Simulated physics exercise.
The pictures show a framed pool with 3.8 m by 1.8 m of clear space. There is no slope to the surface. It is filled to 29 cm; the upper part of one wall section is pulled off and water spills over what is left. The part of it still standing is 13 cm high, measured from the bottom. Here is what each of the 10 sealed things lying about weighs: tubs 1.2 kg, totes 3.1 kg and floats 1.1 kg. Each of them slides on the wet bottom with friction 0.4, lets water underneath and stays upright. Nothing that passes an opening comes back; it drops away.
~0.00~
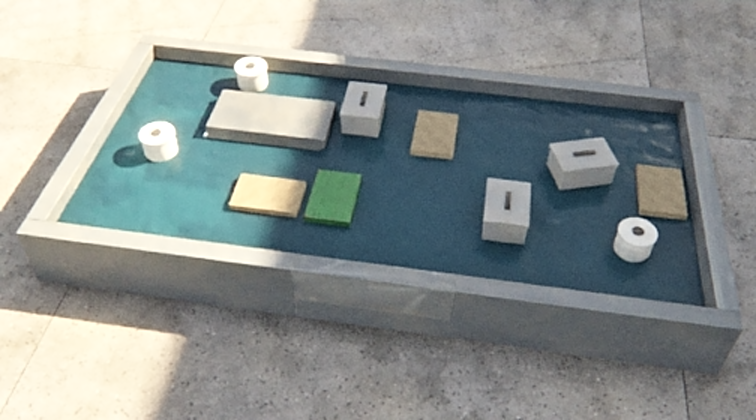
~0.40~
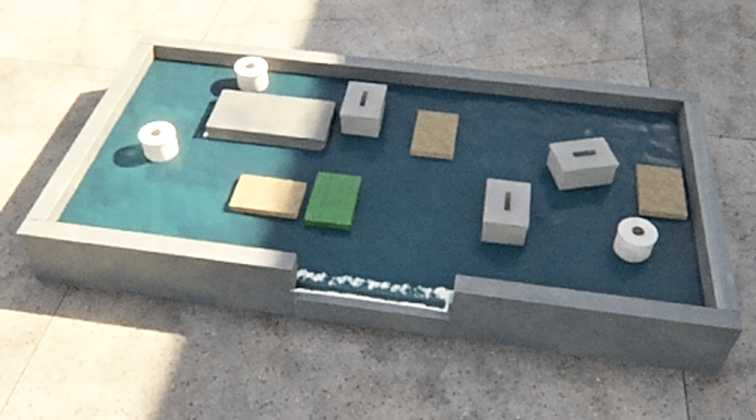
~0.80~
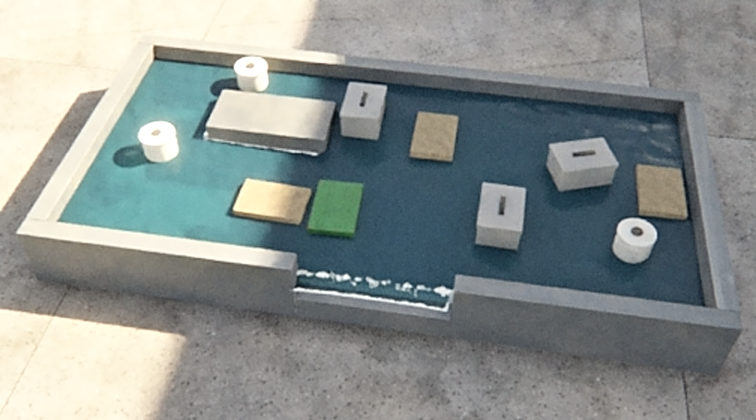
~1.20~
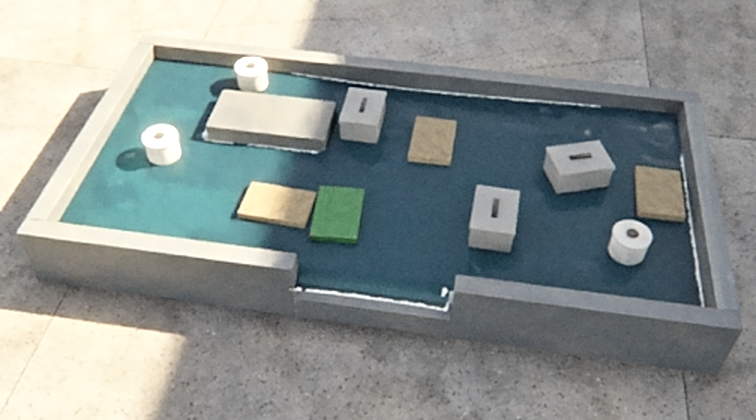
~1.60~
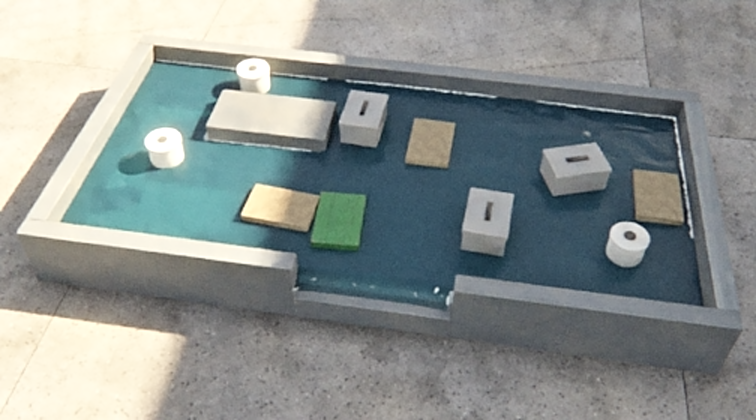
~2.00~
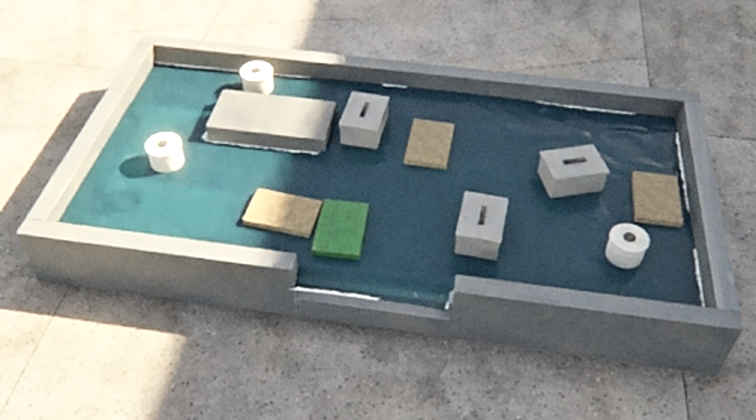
In a rectangular concrete-walled pool on sunlit paving, pale boxes, white cylinders and flat tan and green blocks sit in still teal water. A section of the near wall opens and water spills through the gap, then the green block and several others drift slightly toward it as the level lowers a little.
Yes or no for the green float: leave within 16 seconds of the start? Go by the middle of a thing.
Going by the middle, the green float ends up outside.
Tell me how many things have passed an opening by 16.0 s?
Tally so far: 3.
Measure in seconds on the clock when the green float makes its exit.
That happens at about 4.0 s.
After 3.2 s the green float is near (350, 251), 0.4 m from its start, afloat; 0 of 10 are out; 10 afloat.
After 7.2 s the green float has gone out; 3 of 10 are out; 7 afloat.
After 12.0 s the green float has gone out; 3 of 10 are out; 7 afloat.
After 16.0 s the green float has gone out; 3 of 10 are out; 7 afloat.
